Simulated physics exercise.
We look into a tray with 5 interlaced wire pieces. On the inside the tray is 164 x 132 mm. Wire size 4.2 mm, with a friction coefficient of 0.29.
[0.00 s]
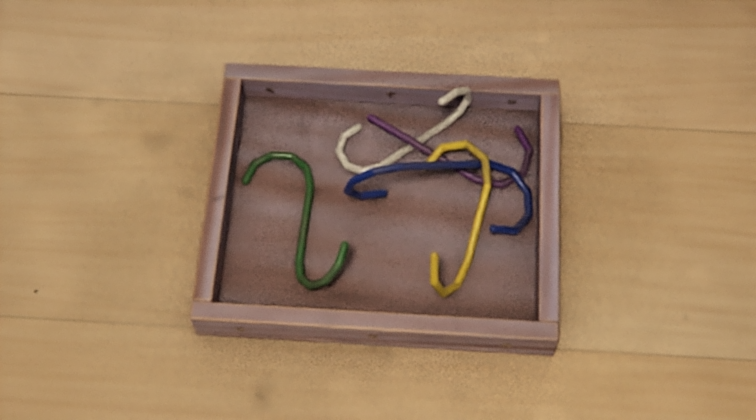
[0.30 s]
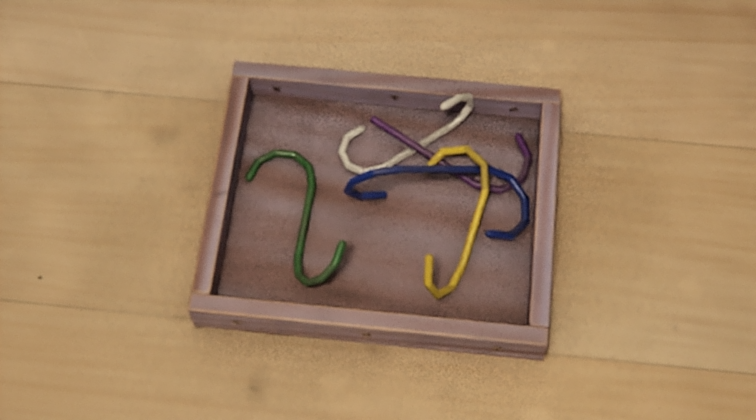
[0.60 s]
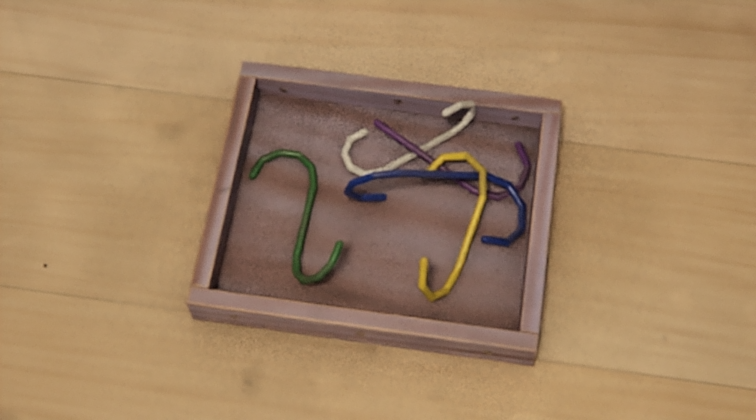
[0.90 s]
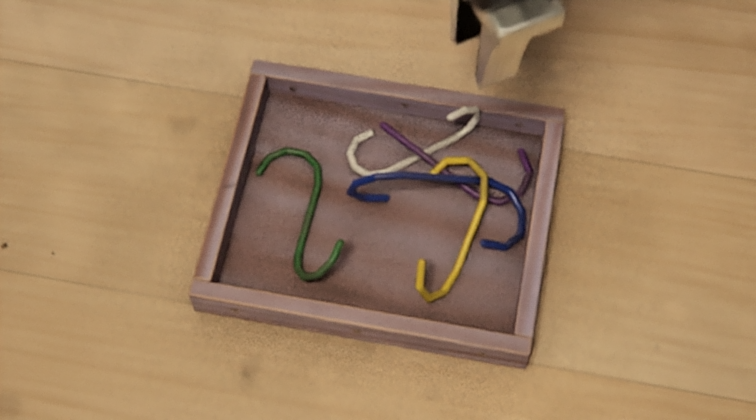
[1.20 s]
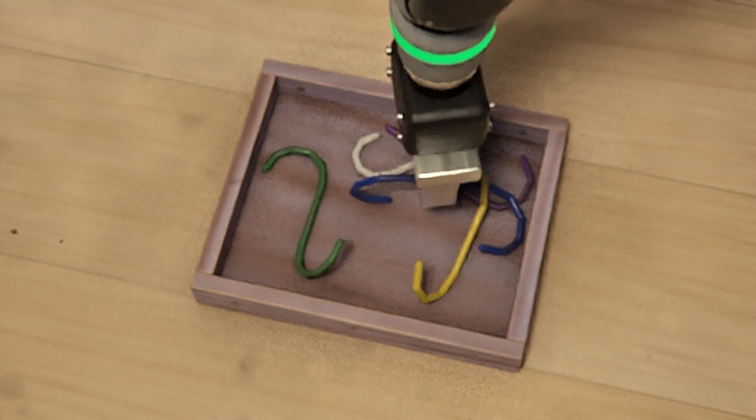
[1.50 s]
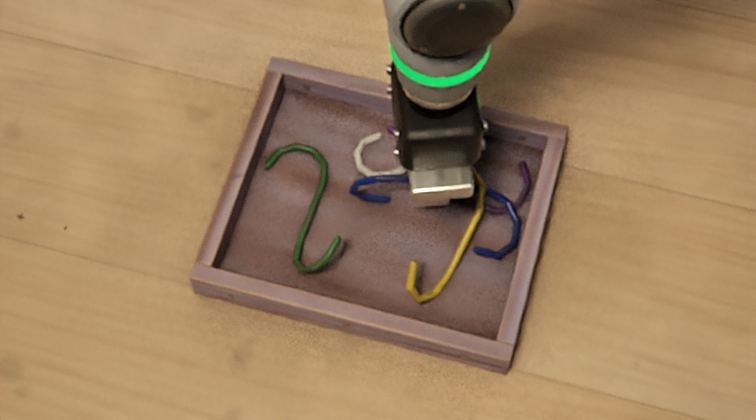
A robot arm with a glowing green ring comes in from the top over a shallow wooden tray on a pale plank surface, seen from above at an angle. A green hook lies alone at left, while white, purple, blue and yellow hooks tangle at right. The view slowly rotates as the arm lowers its gripper into the tangle and closes on the blue hook.
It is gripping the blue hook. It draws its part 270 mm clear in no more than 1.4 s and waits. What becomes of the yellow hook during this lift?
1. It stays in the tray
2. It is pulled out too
It is pulled out too (2).
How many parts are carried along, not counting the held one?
That comes to 1 in total.
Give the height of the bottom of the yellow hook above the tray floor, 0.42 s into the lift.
0 mm.
By 1.92 s, lowest point more than 20 mm over the tray floor, blue hook 58 mm.
By 2.27 s, lowest point more than 20 mm over the tray floor, blue hook 158 mm, yellow hook 80 mm.
By 2.90 s, lowest point more than 20 mm over the tray floor, blue hook 272 mm, yellow hook 192 mm.
Finally, hanging blue hook 272 mm, yellow hook 193 mm; the other 3 are down.
